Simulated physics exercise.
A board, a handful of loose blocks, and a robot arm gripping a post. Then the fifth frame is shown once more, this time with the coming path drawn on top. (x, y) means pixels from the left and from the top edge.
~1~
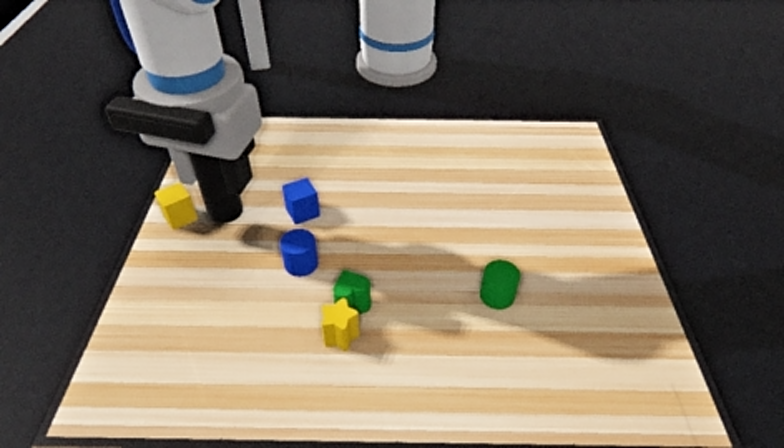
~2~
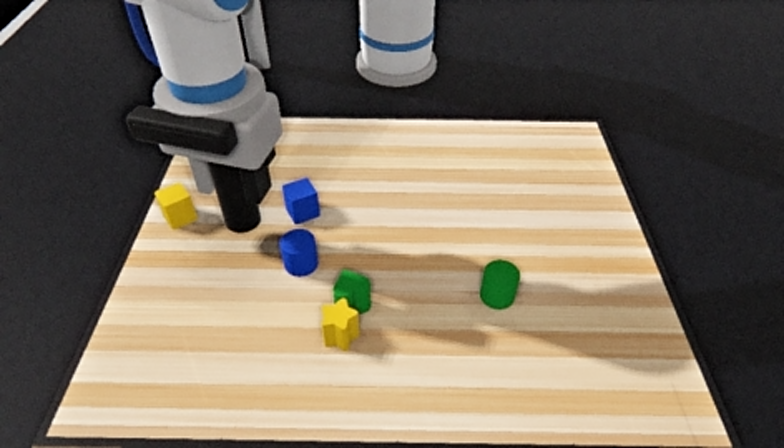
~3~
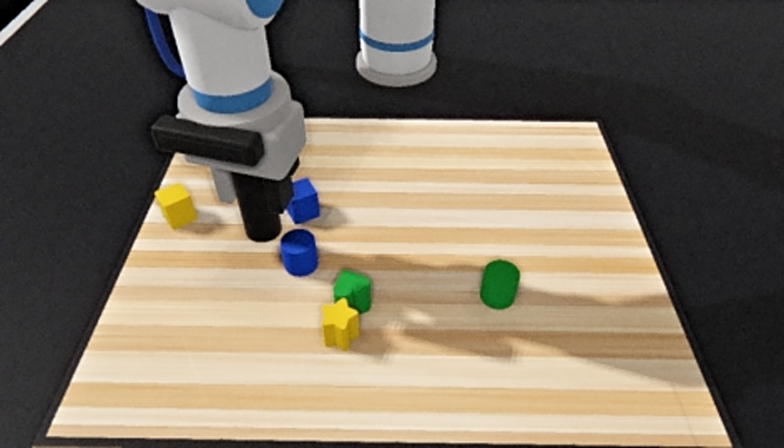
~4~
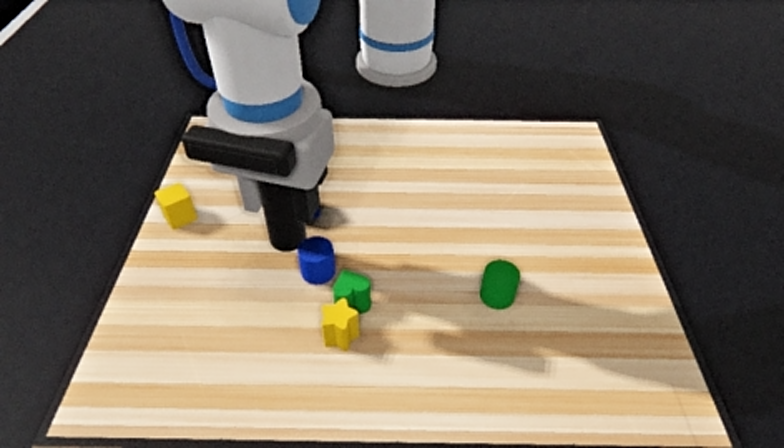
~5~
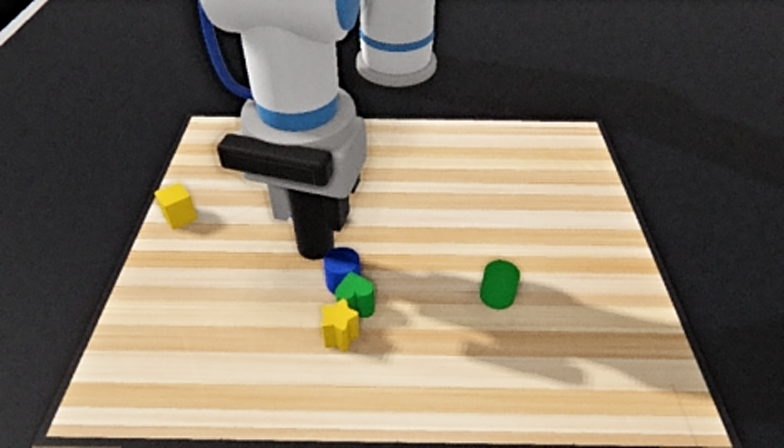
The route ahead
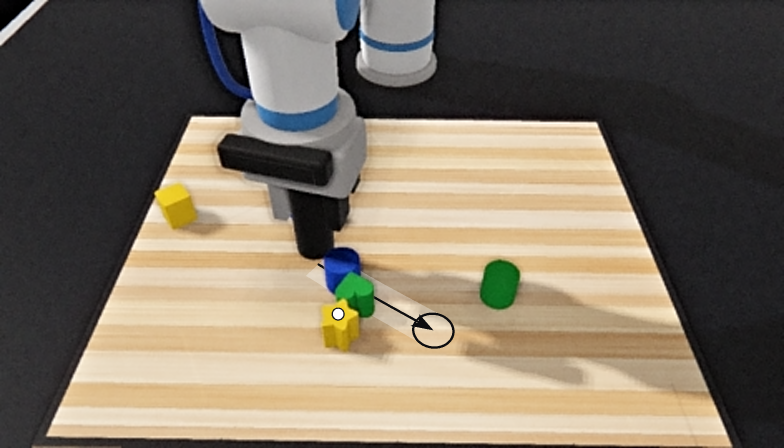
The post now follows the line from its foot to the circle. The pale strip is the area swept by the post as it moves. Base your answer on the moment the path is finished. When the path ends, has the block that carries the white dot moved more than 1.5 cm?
No
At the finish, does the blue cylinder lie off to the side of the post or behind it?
That would be a no.
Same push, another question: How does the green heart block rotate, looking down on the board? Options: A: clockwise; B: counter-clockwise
Answer: A.
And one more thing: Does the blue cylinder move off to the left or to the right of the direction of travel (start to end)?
Over to the left.
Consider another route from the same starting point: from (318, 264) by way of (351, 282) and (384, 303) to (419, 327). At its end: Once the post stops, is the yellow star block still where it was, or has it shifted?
It stays put.
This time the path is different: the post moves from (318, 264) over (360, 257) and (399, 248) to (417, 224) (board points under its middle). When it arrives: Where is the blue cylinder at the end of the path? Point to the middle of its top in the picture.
Expect it around (370, 259).
Drawn move, straight from (318, 264) to (433, 330); the dot is on the yellow star block.
What follows on the original path. One third of the way, post (353, 268); blue cylinder (386, 277); green heart block (373, 302), turned 85° clockwise.
Two thirds of the way, post (392, 290); blue cylinder (430, 296); green heart block (375, 309), turned 90° clockwise.
At the end, post (435, 313); yellow star block still; blue cylinder (477, 313); green heart block (376, 309), turned 95° clockwise.
